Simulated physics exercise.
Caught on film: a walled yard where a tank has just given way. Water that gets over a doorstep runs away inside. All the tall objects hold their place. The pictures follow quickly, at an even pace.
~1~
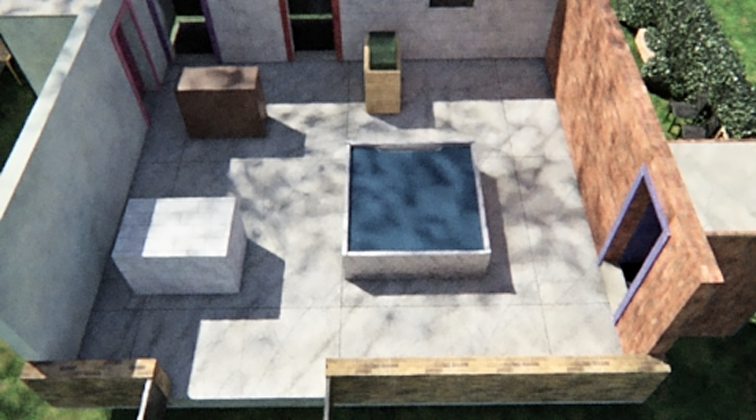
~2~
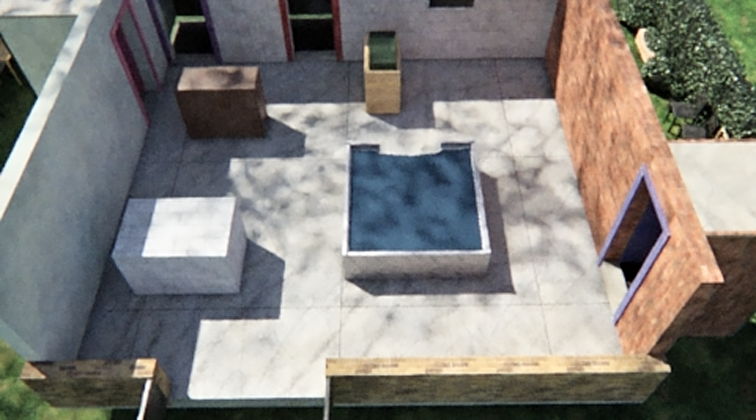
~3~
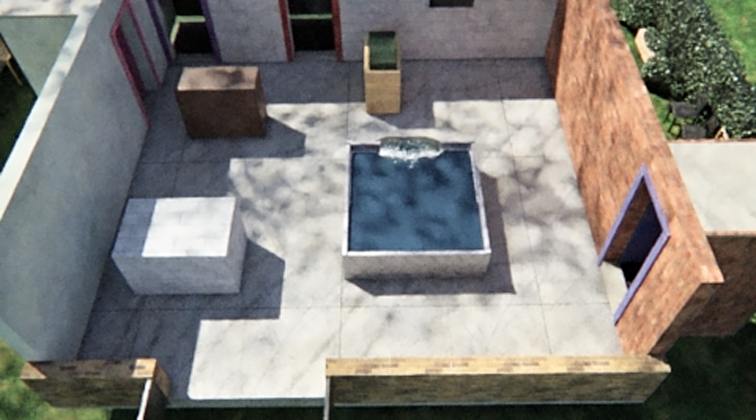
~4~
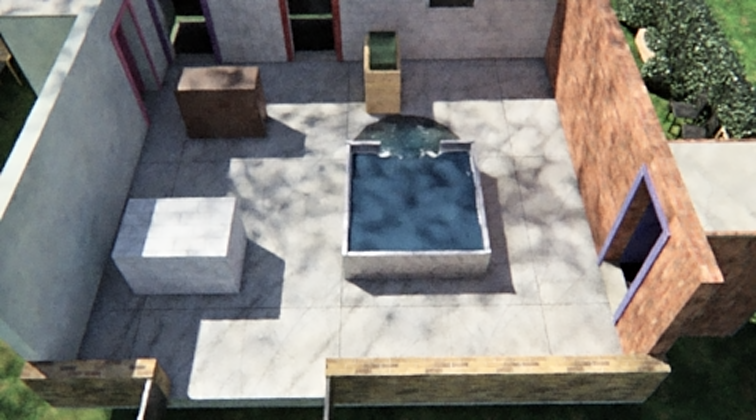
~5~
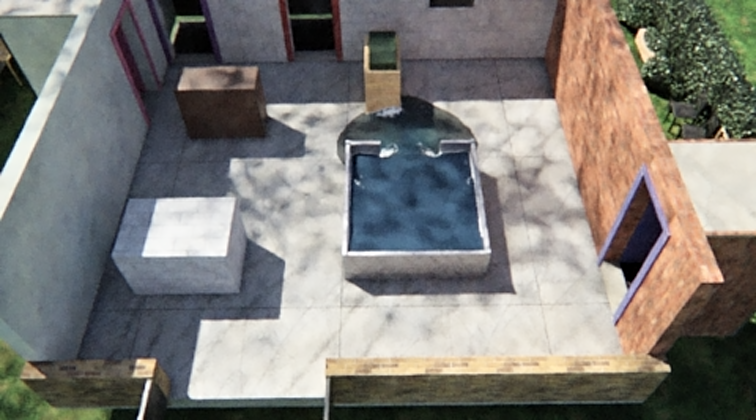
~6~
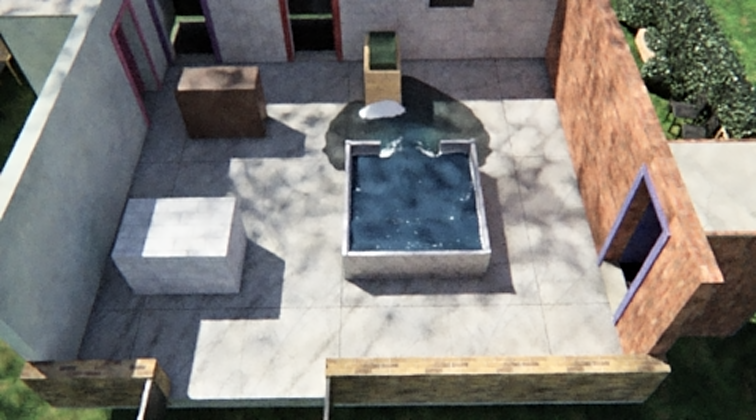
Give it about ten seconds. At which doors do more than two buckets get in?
The pink door floods; the purple door floods; the red door holds within the limit; the blue door holds within the limit.
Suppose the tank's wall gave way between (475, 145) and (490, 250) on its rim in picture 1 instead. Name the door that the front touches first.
First comes the blue door.
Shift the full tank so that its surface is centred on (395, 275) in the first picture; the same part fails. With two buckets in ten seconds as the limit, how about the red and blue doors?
One by one: Red takes more; blue is under.
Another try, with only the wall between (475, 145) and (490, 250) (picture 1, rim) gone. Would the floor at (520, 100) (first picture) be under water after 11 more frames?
There: Wet.
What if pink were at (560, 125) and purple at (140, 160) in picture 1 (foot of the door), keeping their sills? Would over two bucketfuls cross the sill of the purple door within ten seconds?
Then: The purple door keeps below it.
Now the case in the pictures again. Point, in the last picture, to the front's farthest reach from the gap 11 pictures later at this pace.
Around (228, 71).
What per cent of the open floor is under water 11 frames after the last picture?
Some 30 per cent.
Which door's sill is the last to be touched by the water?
The blue door.
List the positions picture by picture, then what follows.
Still water in the tank at (413, 197), in the first frame.
The front is at a hidden place, out from the gap on the tank's far side, in the second frame.
Water pours out on the tank's far side and has run to (381, 142), in the third frame.
The front is at (390, 119), out from the gap on the tank's far side, in the fourth frame.
Water pours out on the tank's far side and has run to (414, 100), in the fifth frame.
The front is at (410, 80), out from the gap on the tank's far side, in the sixth frame.
A moment on, water covers 15 % of the floor; the pink door not reached, the purple door not reached, the red door not reached, the blue door not reached.
Next, water covers 30 % of the floor; the pink door not reached, the purple door not reached, the red door wet at the sill, nothing in, the blue door not reached.
Then, water covers 40 % of the floor; the pink door under two buckets in, the purple door under two buckets in, the red door wet at the sill, nothing in, the blue door not reached.
Later, water covers 70 % of the floor; the pink door over two buckets in, the purple door over two buckets in, the red door wet at the sill, nothing in, the blue door wet at the sill, nothing in.
In the end, water covers 90 % of the floor; the pink door far over two buckets in, the purple door over two buckets in, the red door wet at the sill, nothing in, the blue door wet at the sill, nothing in.
